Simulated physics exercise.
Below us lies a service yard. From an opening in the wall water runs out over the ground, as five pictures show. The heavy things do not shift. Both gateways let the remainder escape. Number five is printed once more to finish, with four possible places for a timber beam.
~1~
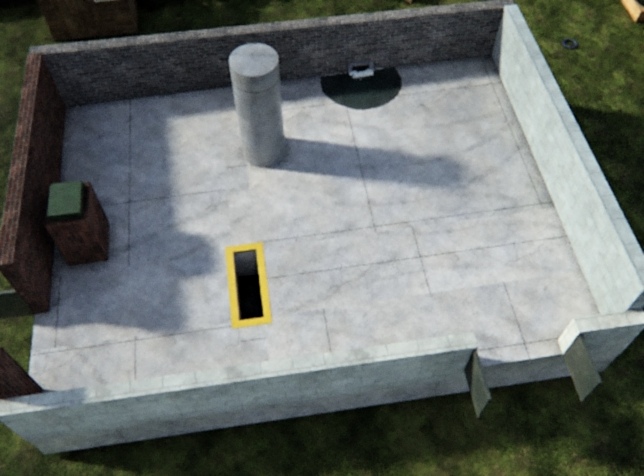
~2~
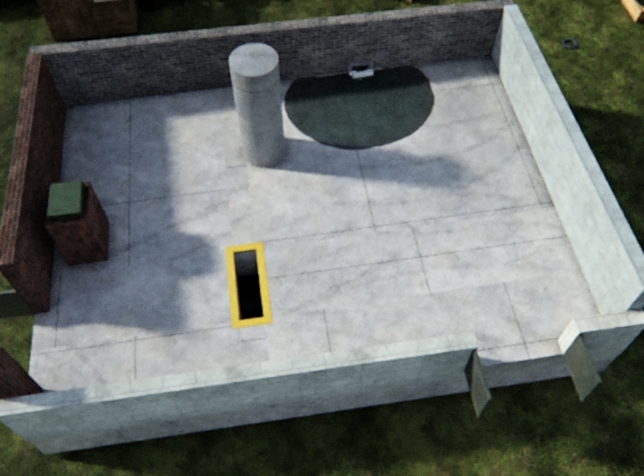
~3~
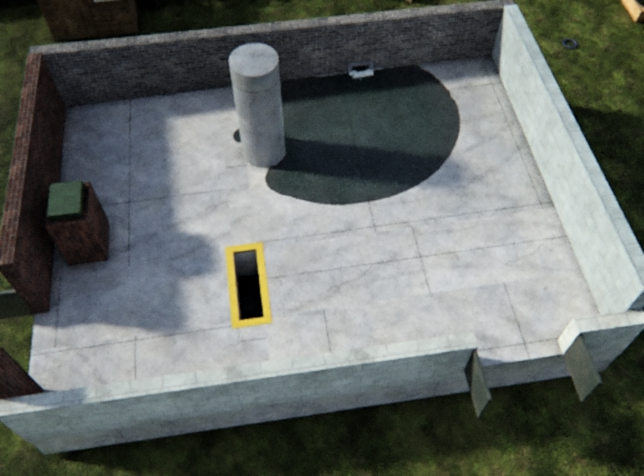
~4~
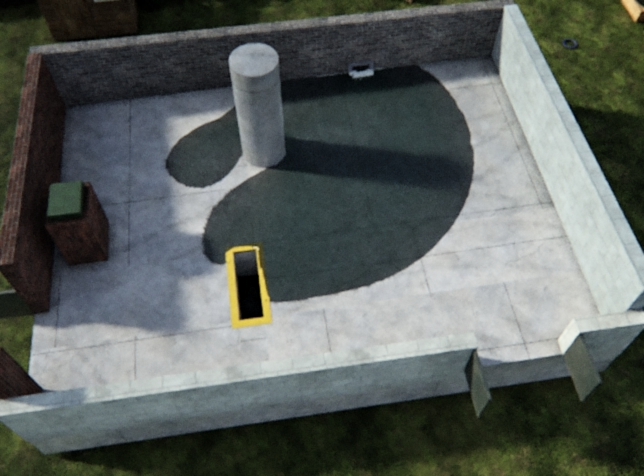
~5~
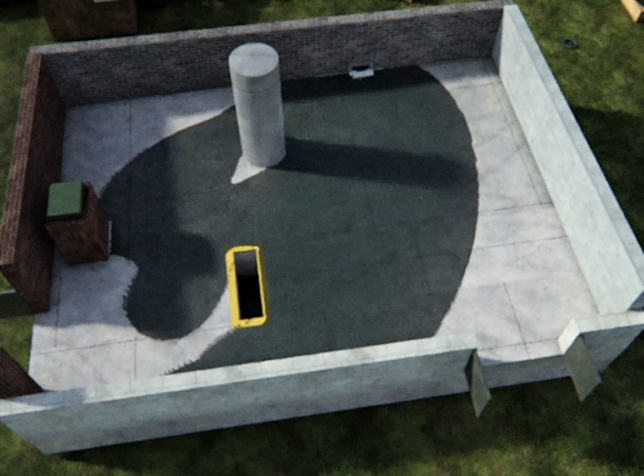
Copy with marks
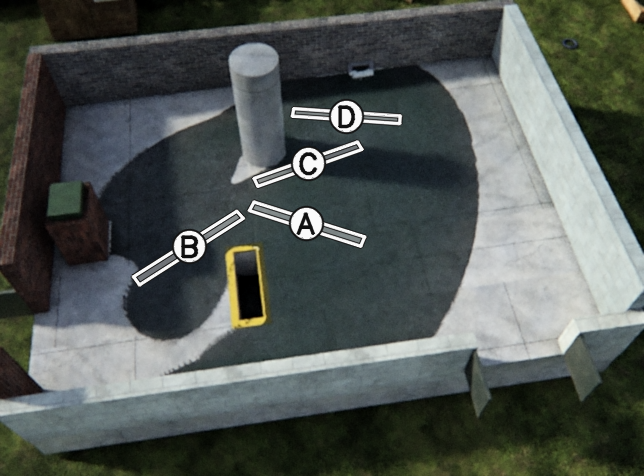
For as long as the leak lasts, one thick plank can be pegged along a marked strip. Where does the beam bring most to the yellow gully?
The answer is place B.
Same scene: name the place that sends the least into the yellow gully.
Here it is place A.
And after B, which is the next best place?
That is place C.
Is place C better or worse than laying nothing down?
It is worse.
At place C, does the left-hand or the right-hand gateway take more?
The left gate.
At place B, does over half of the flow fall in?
No.
In white, A from (251, 206) to (362, 241); B from (136, 280) to (240, 214); C from (255, 182) to (359, 145); D from (293, 112) to (399, 119).
If A is chosen, next to none of the stream goes into the yellow gully, about 99 % out by the gates.
If B is chosen, about 30 % of the stream goes into the yellow gully, about 70 % out by the gates.
If C is chosen, about 10 % of the stream goes into the yellow gully, about 89 % out by the gates.
If D is chosen, about 4 % of the stream goes into the yellow gully, about 95 % out by the gates.
